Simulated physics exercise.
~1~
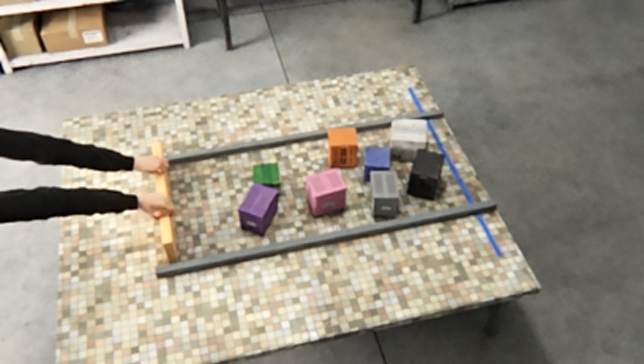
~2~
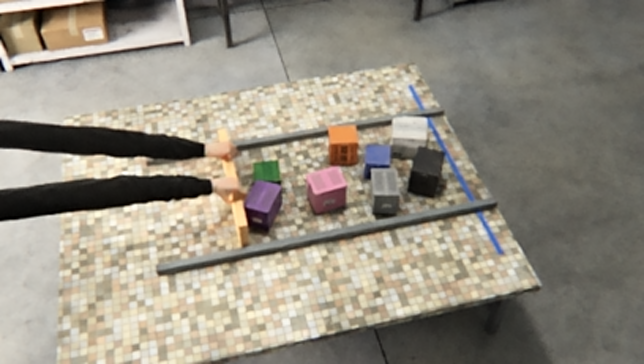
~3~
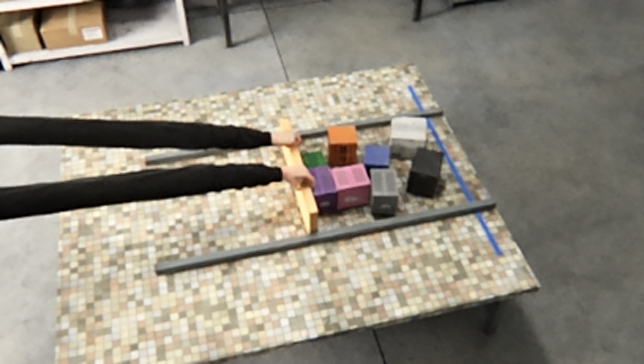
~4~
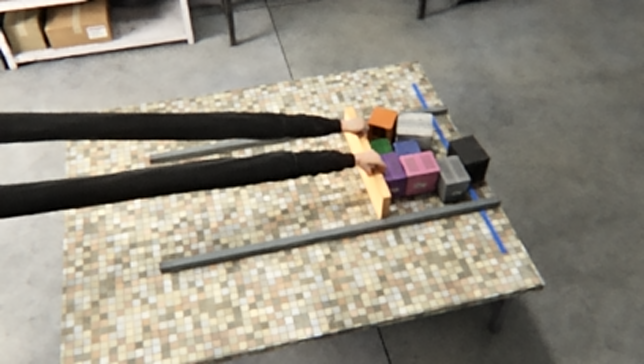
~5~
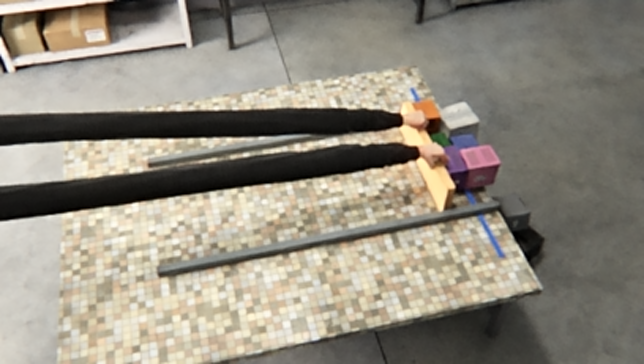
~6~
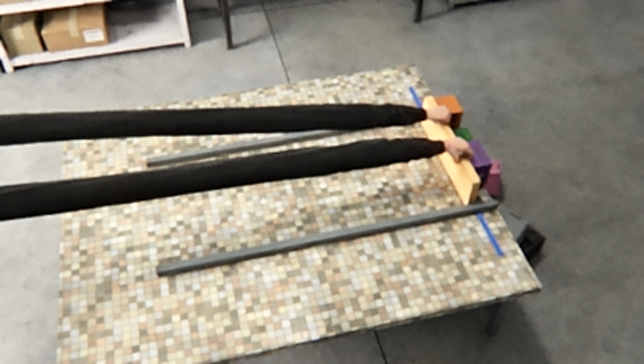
In the video, two black-sleeved arms push a wooden plank rightward between two dark rails on a tiled tabletop, gathering scattered colored boxes and driving them past a blue tape strip, until several drop off the right edge while the orange, purple and green ones remain by the plank.
